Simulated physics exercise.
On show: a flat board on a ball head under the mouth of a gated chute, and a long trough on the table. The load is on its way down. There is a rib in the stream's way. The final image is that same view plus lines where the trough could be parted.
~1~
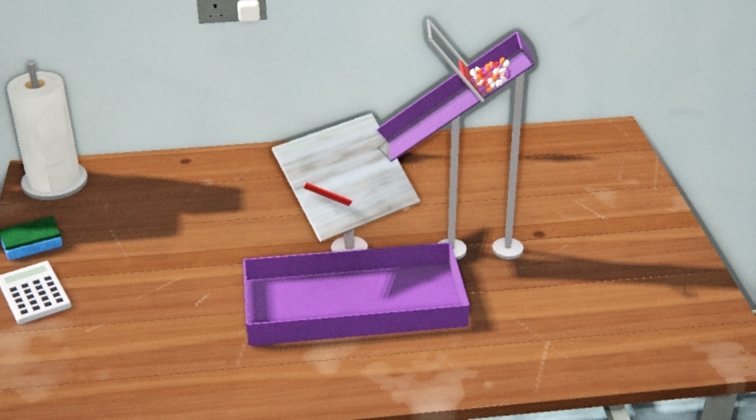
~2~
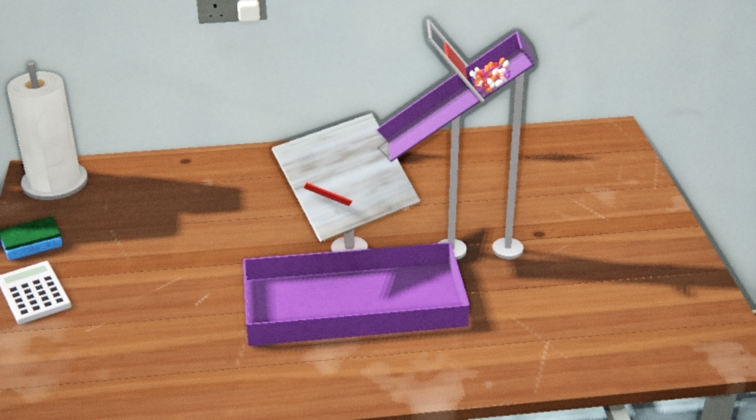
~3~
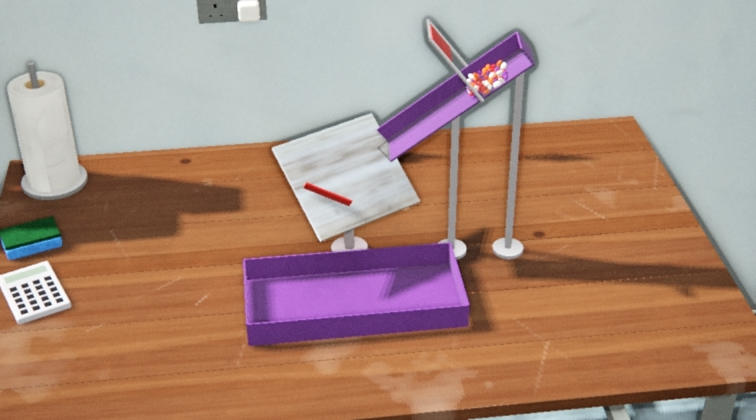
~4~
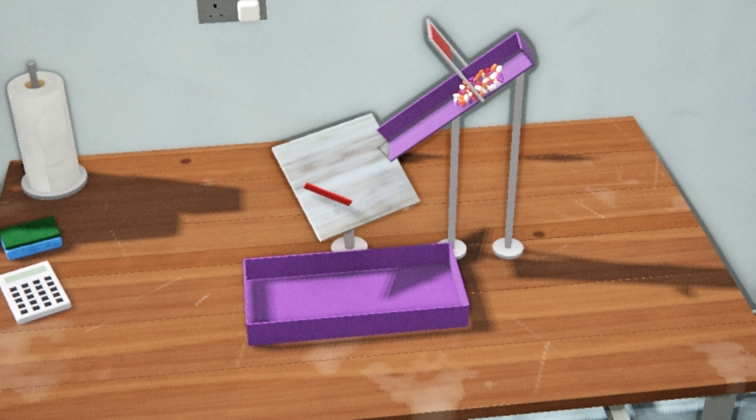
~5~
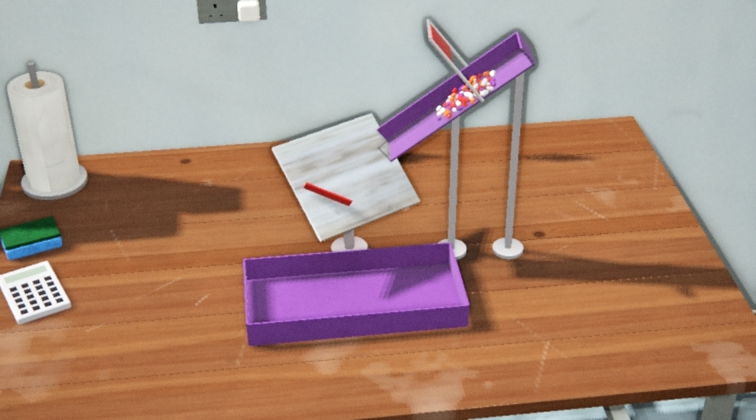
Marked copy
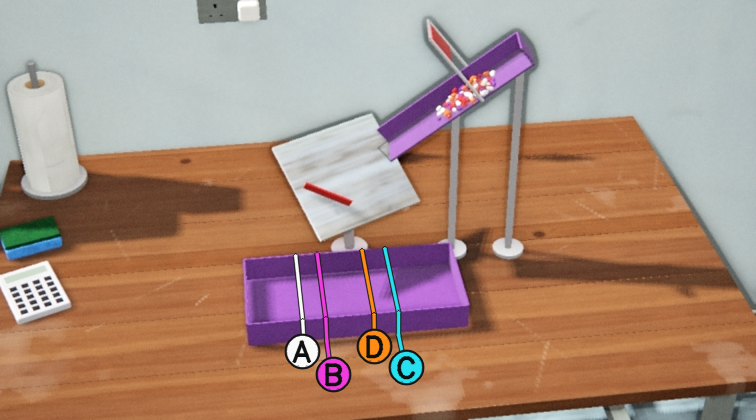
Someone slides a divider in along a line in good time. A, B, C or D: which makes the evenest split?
Best: C.
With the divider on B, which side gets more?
Right.
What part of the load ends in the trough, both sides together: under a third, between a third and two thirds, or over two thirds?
It is over two thirds.
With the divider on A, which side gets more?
The right side.
On the marked copy, line A crosses the front rim at (302, 319); line B crosses the front rim at (325, 317); line C crosses the front rim at (398, 311); line D crosses the front rim at (373, 313).
If A is chosen, of what is caught, not one piece on the left of the divider, every piece on the right.
If B is chosen, of what is caught, not one piece on the left of the divider, every piece on the right.
If C is chosen, of what is caught, roughly half on the left of the divider, roughly half on the right.
If D is chosen, of what is caught, just a few on the left of the divider, almost all on the right.
